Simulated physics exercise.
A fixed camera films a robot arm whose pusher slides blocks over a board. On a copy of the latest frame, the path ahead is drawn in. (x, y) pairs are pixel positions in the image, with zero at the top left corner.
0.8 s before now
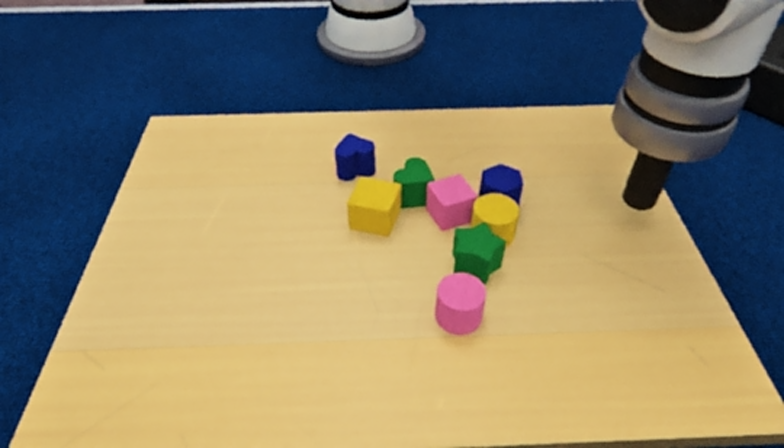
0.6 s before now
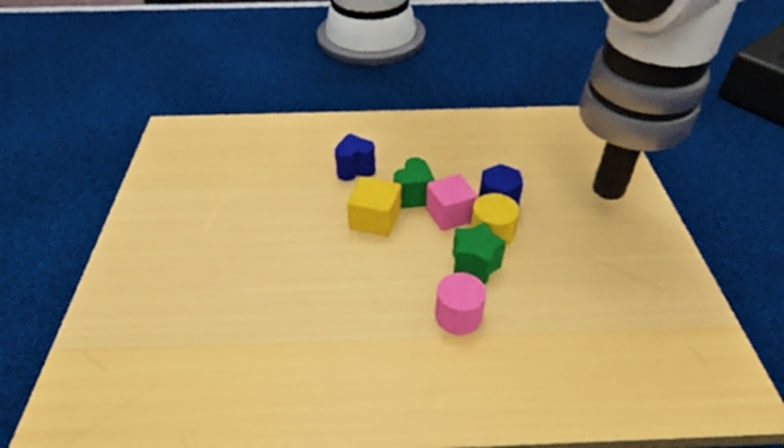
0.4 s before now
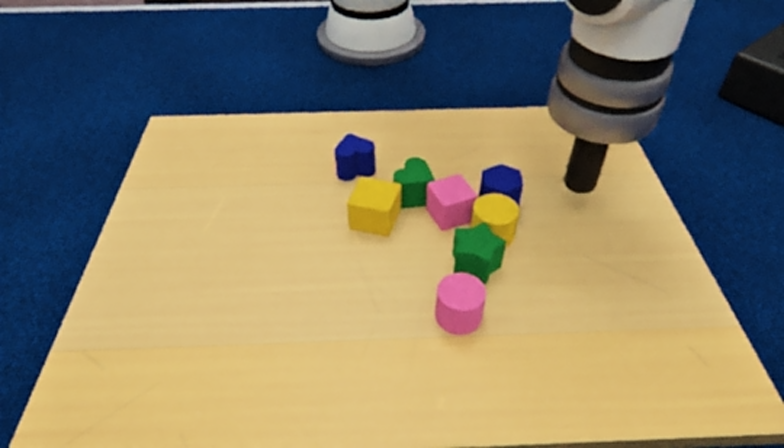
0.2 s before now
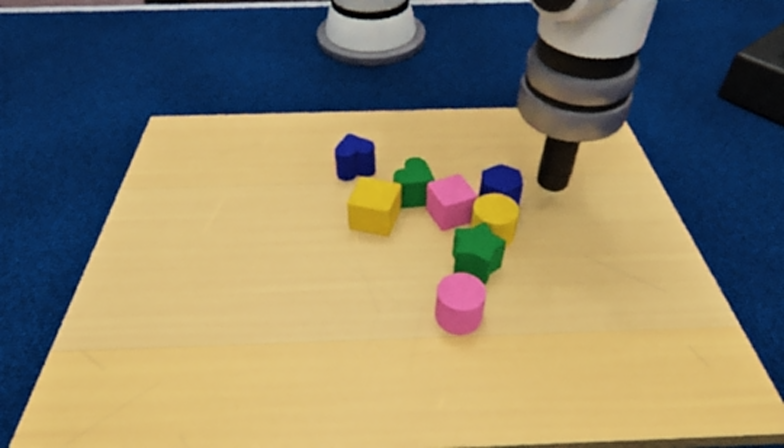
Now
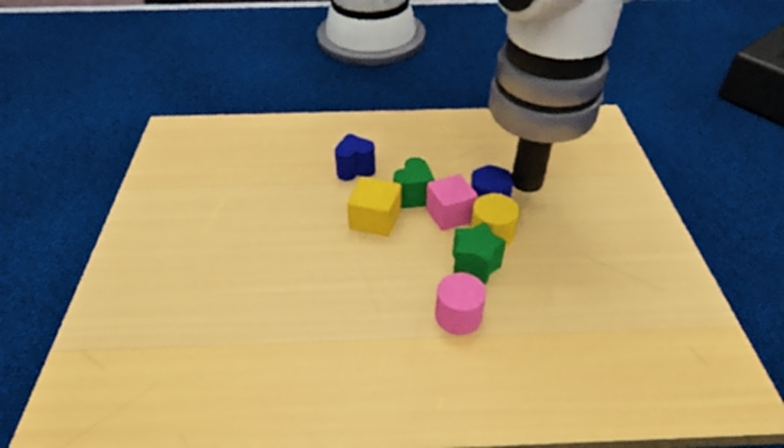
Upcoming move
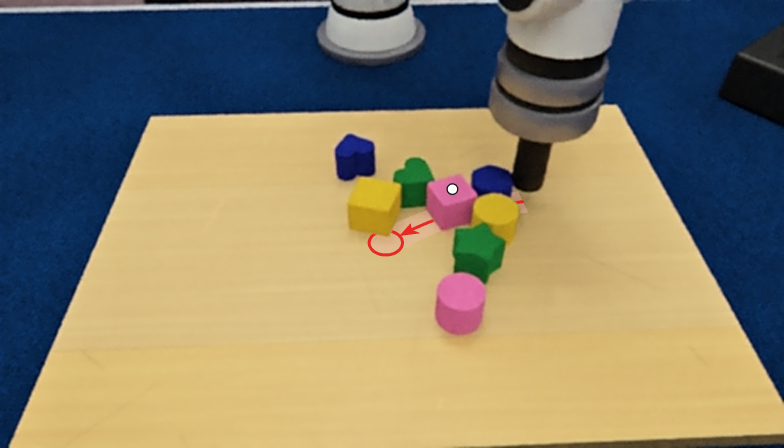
On a light wooden board with colourful blocks clustered near the middle, a robot arm moved its dark tip steadily left from the right side, then nudged the blue hexagon slightly to the left.
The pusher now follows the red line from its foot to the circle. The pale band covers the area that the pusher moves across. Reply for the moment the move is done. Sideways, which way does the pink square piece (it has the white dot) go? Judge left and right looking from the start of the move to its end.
It moves off to the left.
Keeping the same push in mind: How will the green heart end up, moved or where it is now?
It shifts position.
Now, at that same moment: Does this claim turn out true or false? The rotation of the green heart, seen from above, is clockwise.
That claim is true.
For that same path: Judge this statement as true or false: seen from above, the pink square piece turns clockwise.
Verdict: False.
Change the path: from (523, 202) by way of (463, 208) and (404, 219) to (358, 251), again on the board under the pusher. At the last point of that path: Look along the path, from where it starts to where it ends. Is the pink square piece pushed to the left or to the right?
So, looking from the first point of the path to the last, the pink square piece moves leftwards.
Path on the board, from (523, 202) by way of (452, 214) to (386, 243); the dot is on the pink square piece.
On the path given first. One third of the way, pusher (477, 190); yellow square piece (362, 194); green heart (409, 170), turned 15° clockwise; pink square piece (410, 204); blue hexagon (443, 188), turned 20° anticlockwise.
Two thirds of the way, pusher (430, 204); yellow square piece (346, 196), turned 35° clockwise; green heart (397, 172), turned 70° clockwise; pink square piece (363, 225); blue hexagon (394, 204), turned 25° anticlockwise.
At the end, pusher (386, 224); yellow square piece (323, 194), turned 45° clockwise; green heart (397, 172), turned 70° clockwise; pink square piece (316, 240), turned 35° anticlockwise; blue hexagon (347, 217).
